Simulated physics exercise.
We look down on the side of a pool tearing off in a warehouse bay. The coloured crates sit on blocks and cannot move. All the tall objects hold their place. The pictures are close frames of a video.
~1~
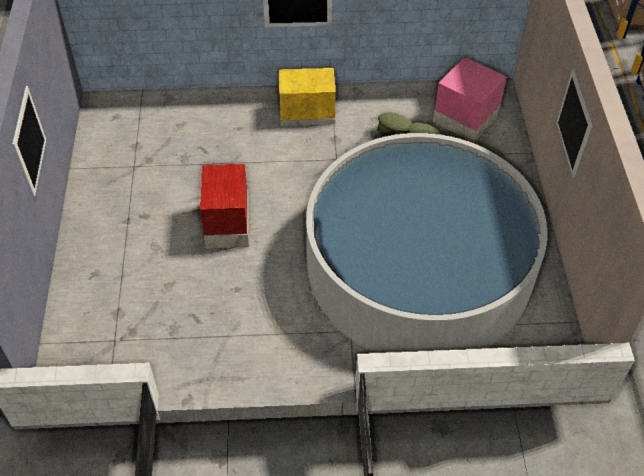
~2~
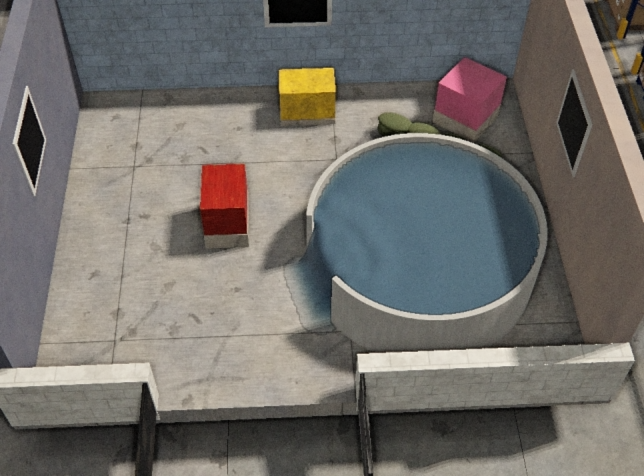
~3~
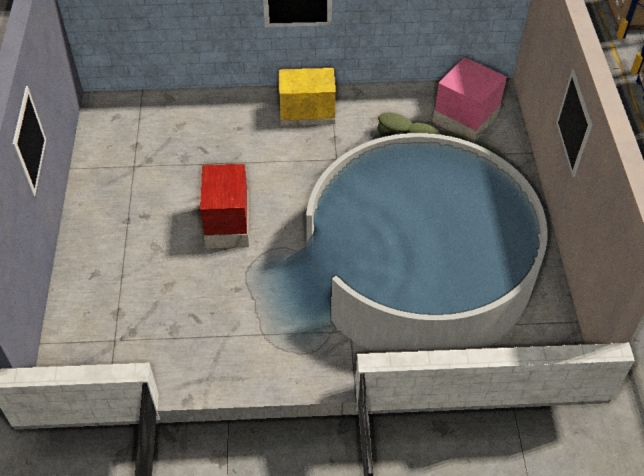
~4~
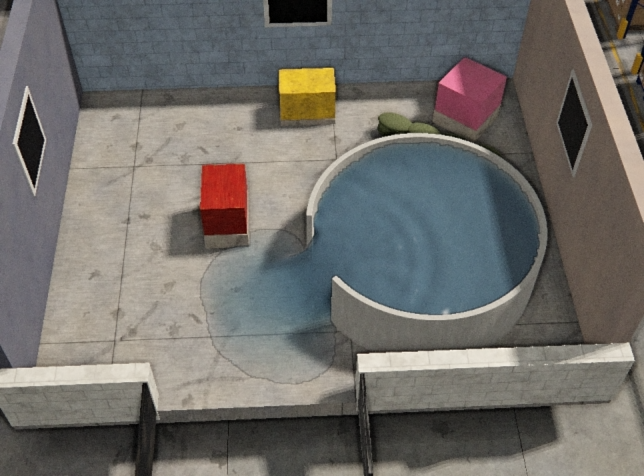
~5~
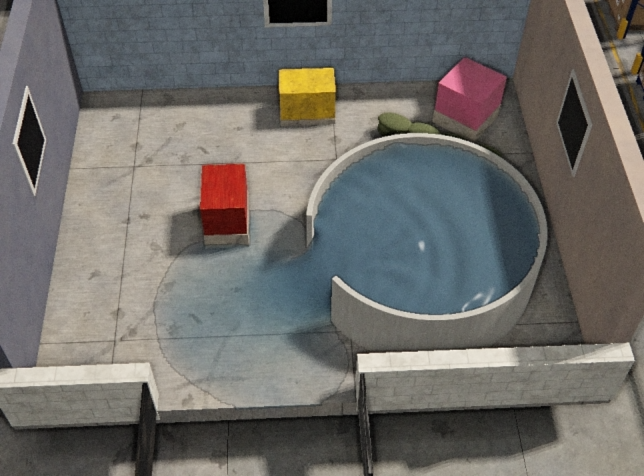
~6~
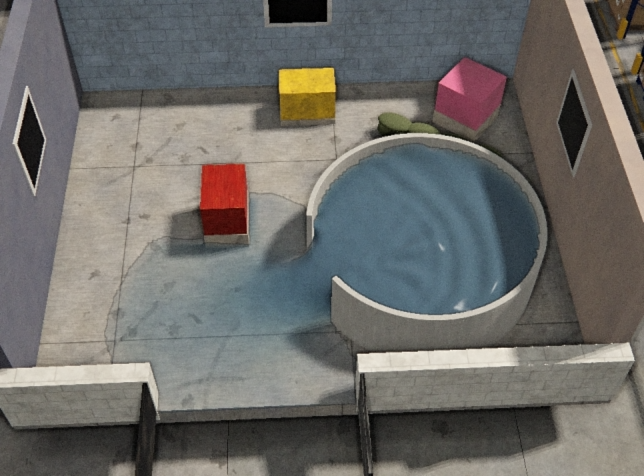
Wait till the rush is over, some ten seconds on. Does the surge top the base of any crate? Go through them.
In the end: The yellow crate gets wet; the red crate stays dry; the pink crate stays dry.
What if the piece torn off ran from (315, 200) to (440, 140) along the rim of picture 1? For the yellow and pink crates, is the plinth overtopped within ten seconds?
In short: The yellow one gets wet; the pink one takes water.
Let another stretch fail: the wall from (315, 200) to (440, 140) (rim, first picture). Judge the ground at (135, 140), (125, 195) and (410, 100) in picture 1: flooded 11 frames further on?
In turn: Wet, awash, awash.
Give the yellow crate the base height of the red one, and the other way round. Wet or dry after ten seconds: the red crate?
One by one: The red crate is wetted.
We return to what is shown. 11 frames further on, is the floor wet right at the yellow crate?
Yellow water there.
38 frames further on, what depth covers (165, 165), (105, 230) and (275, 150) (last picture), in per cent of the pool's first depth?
In that order: 6, 20 and 8 per cent.
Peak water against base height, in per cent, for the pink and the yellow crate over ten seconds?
About 70 and 230 per cent.
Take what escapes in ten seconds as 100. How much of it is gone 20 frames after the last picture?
About 40 per cent.
A moment on, water covers 35 % of the floor; the yellow crate not reached, the red crate water round its plinth, the pink crate not reached.
Next, water covers 40 % of the floor; the yellow crate water round its plinth, the red crate water round its plinth, the pink crate not reached.
Then, water covers 50 % of the floor; the yellow crate water round its plinth, the red crate water round its plinth, the pink crate not reached.
Later, water covers 75 % of the floor; the yellow crate water round its plinth, the red crate water round its plinth, the pink crate water round its plinth.
In the end, water covers 95 % of the floor; the yellow crate was topped, the red crate stayed above the water, the pink crate stayed above the water.
